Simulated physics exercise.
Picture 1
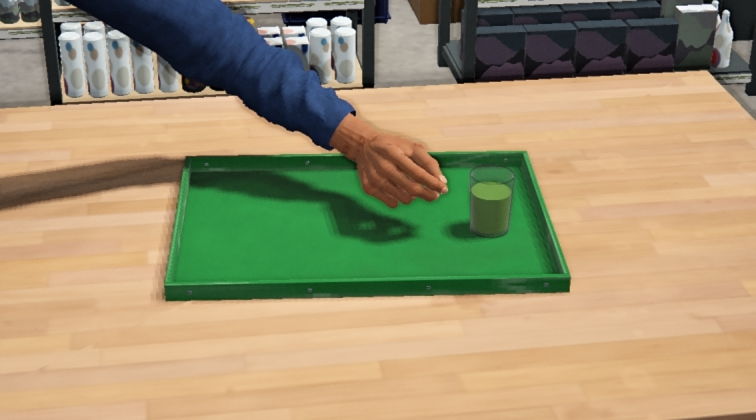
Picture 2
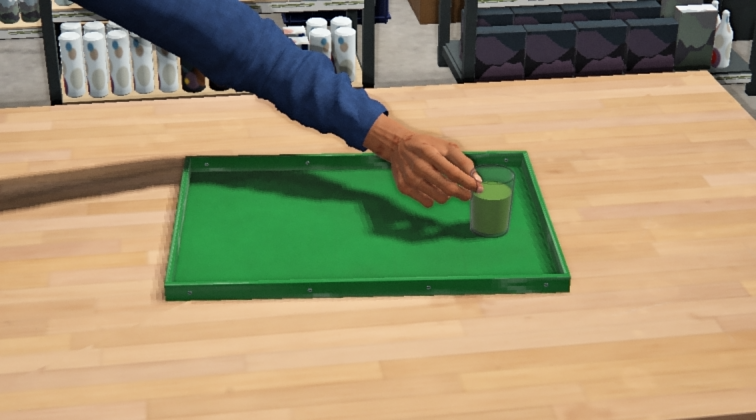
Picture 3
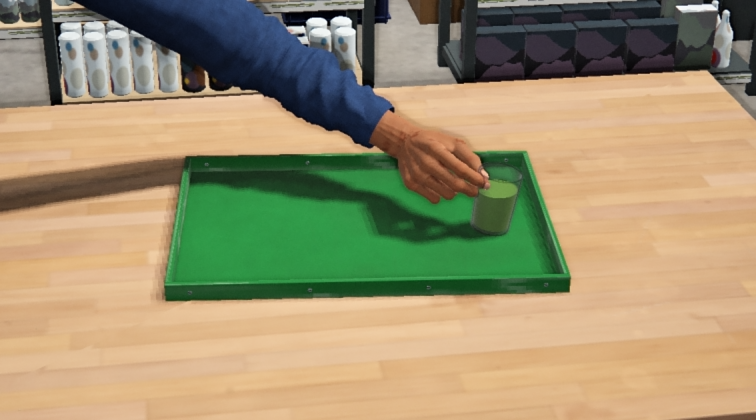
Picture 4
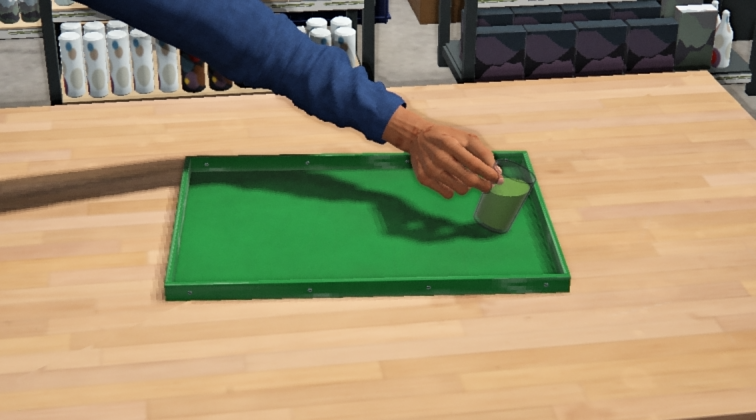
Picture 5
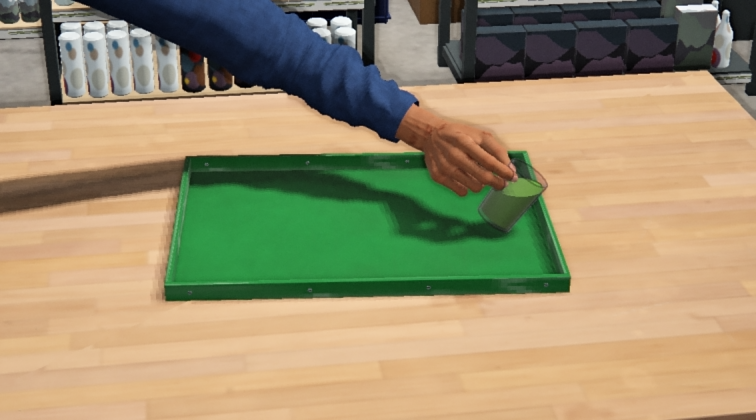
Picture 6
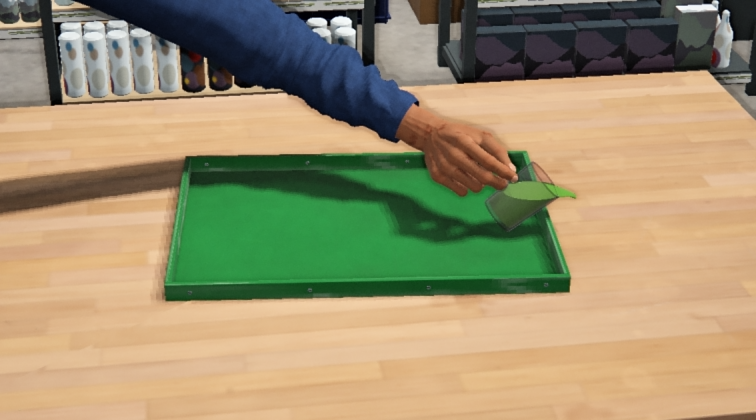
To begin with, a glass of green liquid stands upright near the right end of a green tray on a wooden table as a hand reaches toward it. The hand pushes the glass to the right, tilting it further and further, until green liquid runs out over its rim.
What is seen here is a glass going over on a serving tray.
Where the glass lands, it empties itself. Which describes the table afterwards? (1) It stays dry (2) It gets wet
The answer is 2.
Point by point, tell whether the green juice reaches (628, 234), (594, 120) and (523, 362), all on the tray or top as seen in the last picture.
The first point is inside the spill, the next one is outside the spill, and the last one is outside the spill.
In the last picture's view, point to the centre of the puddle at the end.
The centre ends up near (735, 228) in the last view.
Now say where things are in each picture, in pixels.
In the first picture, it stands upright; glass (491, 200) about two thirds full; tray (383, 277).
In the second picture, the hand pushes it; glass about two thirds full, surface at (492, 191).
In the third picture, the hand pushes it; glass (496, 197) about two thirds full.
In the fourth picture, the hand pushes it; glass (504, 195) tipped 20°; tray (383, 277).
In the fifth picture, the hand pushes it; glass (513, 195) tipped 35°.
In the sixth picture, it is falling; glass (523, 197) tipped 50°.
Soon after, the glass lies across the rim; the puddle covers about as much as a plate; it is on the top, beyond the rim.
Later, the puddle covers about as much as a tray; it is on the top, beyond the rim.
In the end, the puddle covers about as much as a tray; it is on the top, beyond the rim.
